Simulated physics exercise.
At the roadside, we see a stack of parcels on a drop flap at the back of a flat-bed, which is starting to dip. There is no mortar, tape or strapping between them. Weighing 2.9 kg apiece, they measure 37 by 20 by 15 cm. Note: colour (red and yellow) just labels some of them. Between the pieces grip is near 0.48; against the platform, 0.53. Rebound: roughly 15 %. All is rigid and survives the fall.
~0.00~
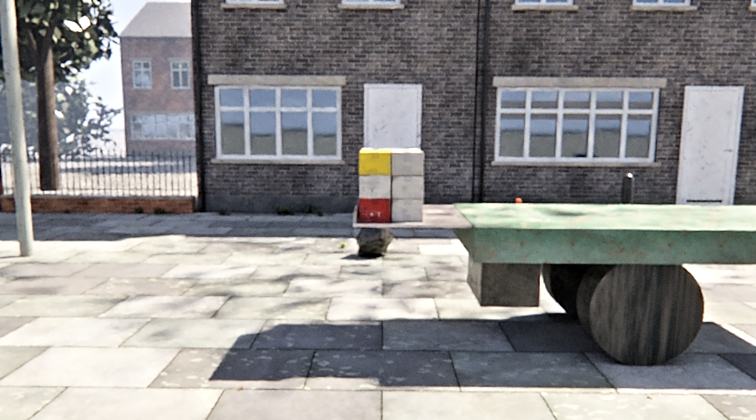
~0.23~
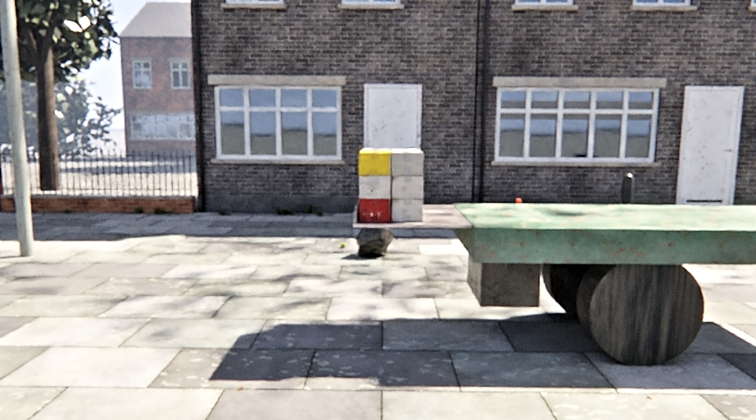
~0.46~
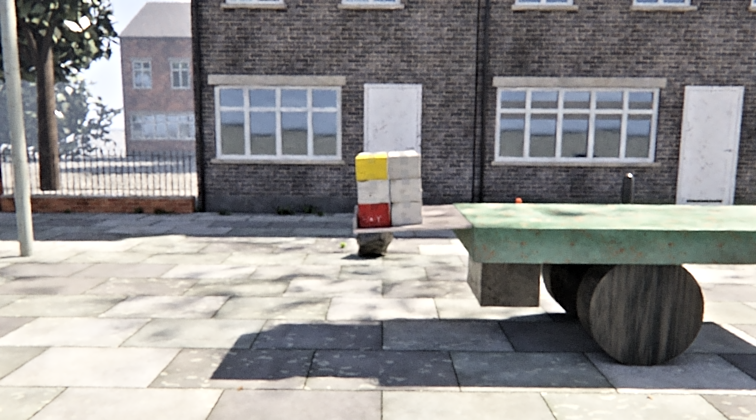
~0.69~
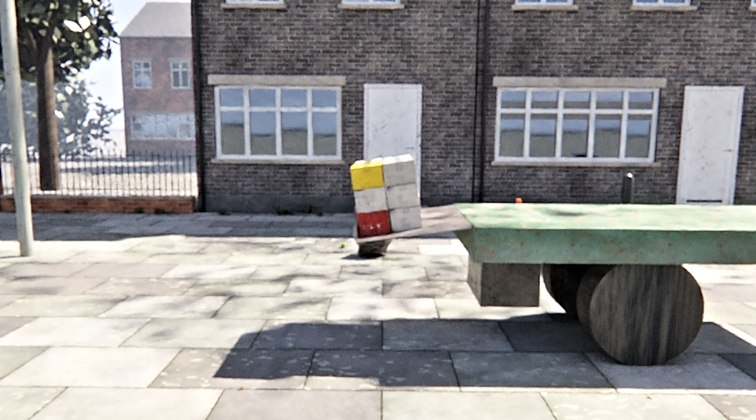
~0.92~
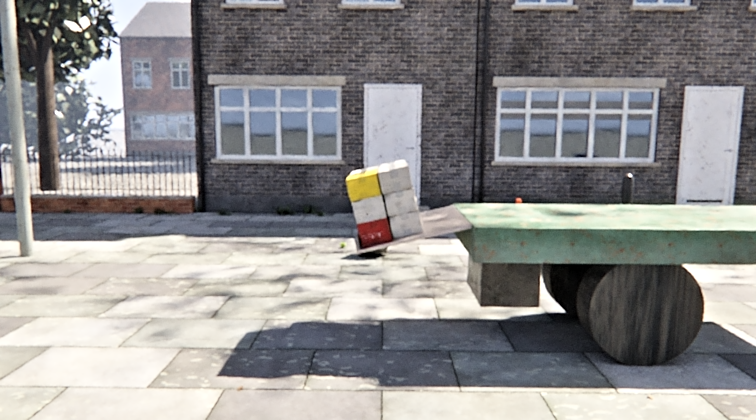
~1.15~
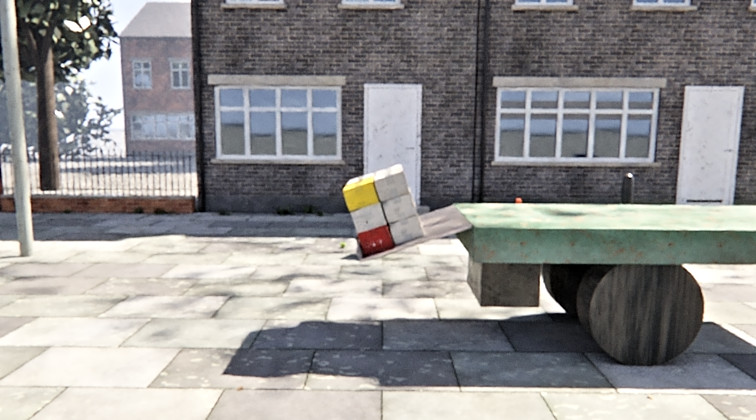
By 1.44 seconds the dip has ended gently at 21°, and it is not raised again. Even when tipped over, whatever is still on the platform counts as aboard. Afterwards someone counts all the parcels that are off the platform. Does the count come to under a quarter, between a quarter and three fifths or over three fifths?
It comes to under a quarter.
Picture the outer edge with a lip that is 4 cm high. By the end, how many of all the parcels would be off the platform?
Count at the end: 0.
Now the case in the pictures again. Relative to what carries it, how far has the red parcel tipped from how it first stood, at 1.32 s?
About 0°.
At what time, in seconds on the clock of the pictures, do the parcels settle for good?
That comes at about 2.0 s.
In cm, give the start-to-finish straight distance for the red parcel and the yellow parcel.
The red one ends 25 cm from its start and the yellow one 25 cm.
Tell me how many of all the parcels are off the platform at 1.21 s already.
Count at that time: 0.
Around 1.21 s, slope 19°; none of the 12 parcels off the platform.
Around 1.32 s, slope 20°; none of the 12 parcels off the platform.
Finally (2.2 s), slope 21°; none of the 12 parcels off the platform; red parcel unmoved; yellow parcel unmoved. That is 0 per cent. Seen by the last camera, middles, red parcel near (377, 239), yellow parcel near (360, 199).
